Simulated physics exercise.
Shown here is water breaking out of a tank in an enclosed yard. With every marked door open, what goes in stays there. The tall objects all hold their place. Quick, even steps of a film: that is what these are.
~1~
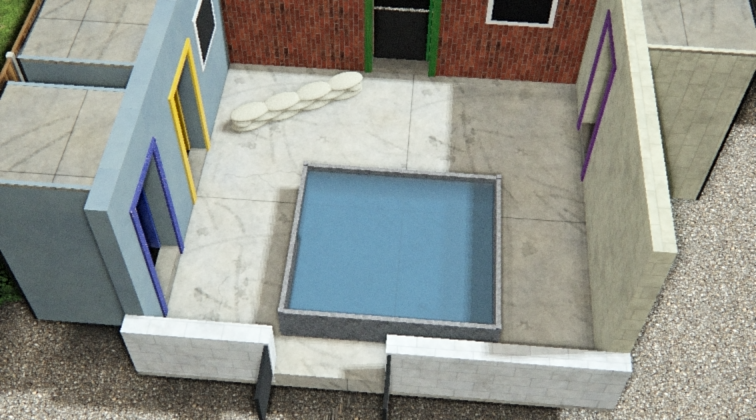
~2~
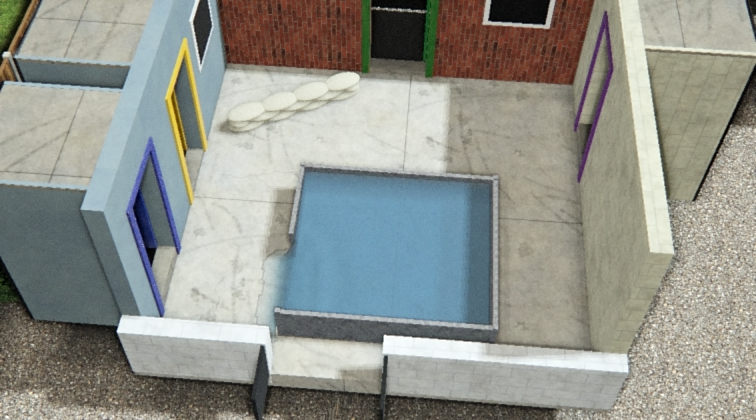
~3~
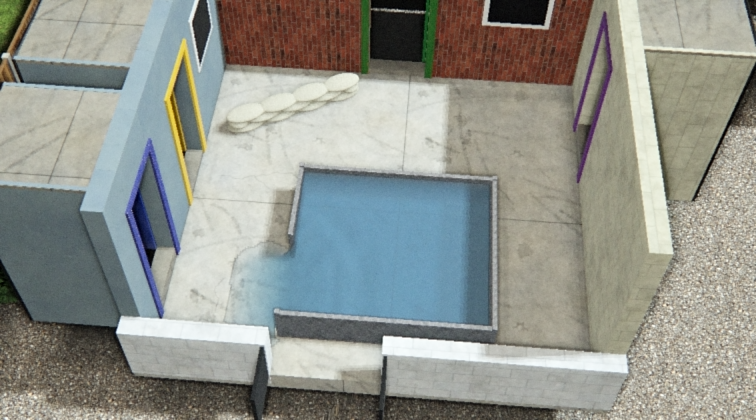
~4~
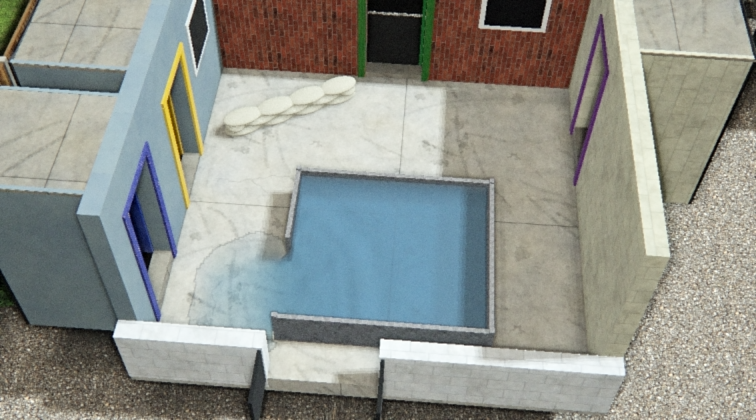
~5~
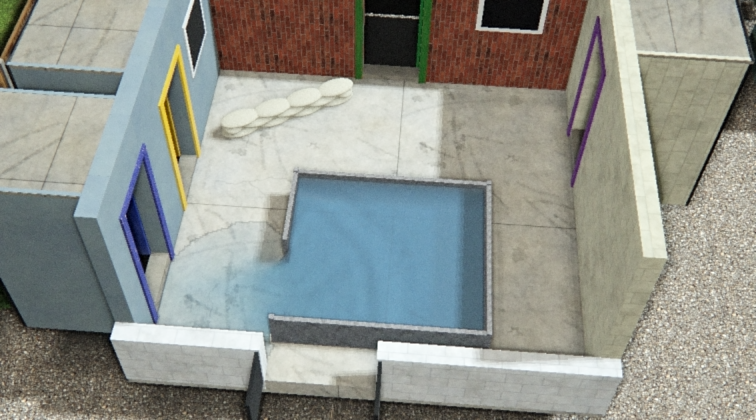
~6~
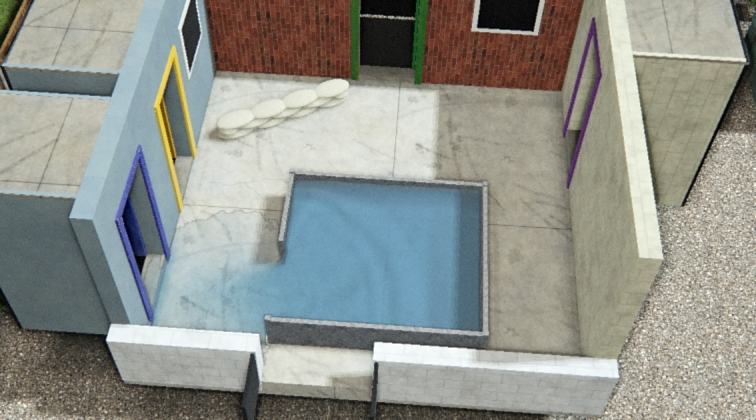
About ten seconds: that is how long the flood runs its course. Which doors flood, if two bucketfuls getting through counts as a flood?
The blue door floods; the yellow door floods; the green door does not flood; the purple door does not flood.
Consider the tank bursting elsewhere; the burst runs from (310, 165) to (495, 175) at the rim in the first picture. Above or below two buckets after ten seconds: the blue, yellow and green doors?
The blue door stays within the limit, the yellow door tops the limit, and the green door tops the limit.
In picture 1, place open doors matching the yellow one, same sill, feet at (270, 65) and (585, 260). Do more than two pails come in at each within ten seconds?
The first crosses the line, the second stays short of it.
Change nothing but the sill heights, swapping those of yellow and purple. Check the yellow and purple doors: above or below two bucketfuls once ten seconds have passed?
I'd say the yellow door stays safe and the purple door is swamped.
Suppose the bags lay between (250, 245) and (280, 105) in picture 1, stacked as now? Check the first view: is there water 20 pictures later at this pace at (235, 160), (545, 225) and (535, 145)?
Taking the spots in turn: Submerged, untouched and untouched.
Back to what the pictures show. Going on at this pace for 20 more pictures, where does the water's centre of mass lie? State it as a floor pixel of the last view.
It is near (316, 262).
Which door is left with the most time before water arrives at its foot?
Result: The purple one.
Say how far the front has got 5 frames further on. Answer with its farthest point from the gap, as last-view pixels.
Near (191, 173).
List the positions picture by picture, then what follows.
The water tank at (396, 244) is whole and still, in the first frame.
The front is at a hidden place, out from the gap at (289, 286), in the second frame.
The front is at a hidden place, out from the gap at (288, 289), in the third frame.
The front is at a hidden place, out from the gap at (285, 292), in the fourth frame.
The front is at (170, 269), out from the gap at (283, 294), in the fifth frame.
The front is at a hidden place, out from the gap at (279, 295), in the sixth frame.
A moment on, water covers 15 % of the floor; the blue door over two buckets in, the yellow door wet at the sill, nothing in, the green door not reached, the purple door not reached.
Next, water covers 25 % of the floor; the blue door far over two buckets in, the yellow door wet at the sill, nothing in, the green door not reached, the purple door not reached.
Then, water covers 40 % of the floor; the blue door far over two buckets in, the yellow door under two buckets in, the green door not reached, the purple door not reached.
Later, water covers 80 % of the floor; the blue door far over two buckets in, the yellow door under two buckets in, the green door wet at the sill, nothing in, the purple door wet at the sill, nothing in.
In the end, water covers 95 % of the floor; the blue door far over two buckets in, the yellow door over two buckets in, the green door under two buckets in, the purple door wet at the sill, nothing in.
